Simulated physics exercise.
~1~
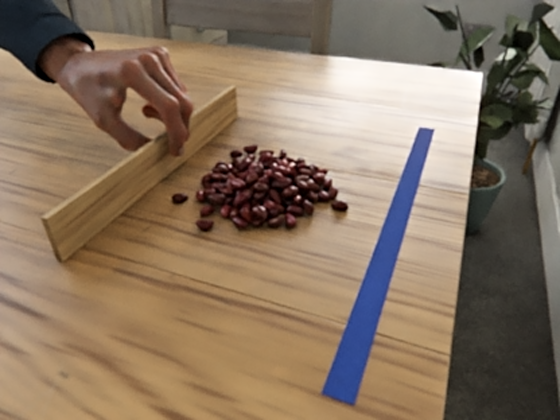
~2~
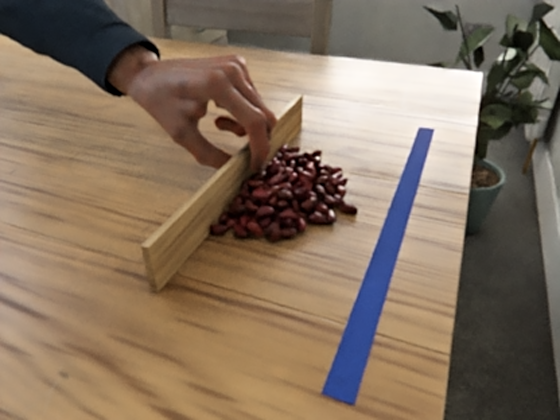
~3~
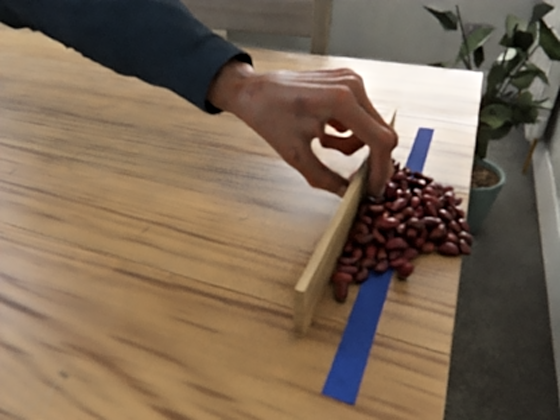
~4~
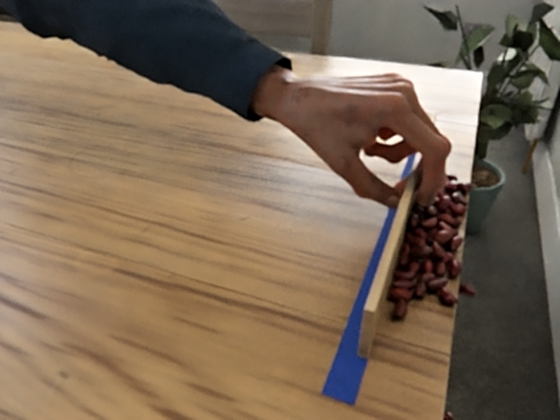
At the start, a hand holds a wooden strip upright on a wood-grained table, to the left of a loose pile of dark red beans, with a line of blue tape farther right near the table's edge. The hand slides the strip to the right until it meets the beans and begins to gather them against its face. It keeps pushing, driving the heap across the blue tape toward the right edge. Finally, the strip reaches the tape, still held by the hand, with the beans crowded along the table's edge and some starting to spill over it.
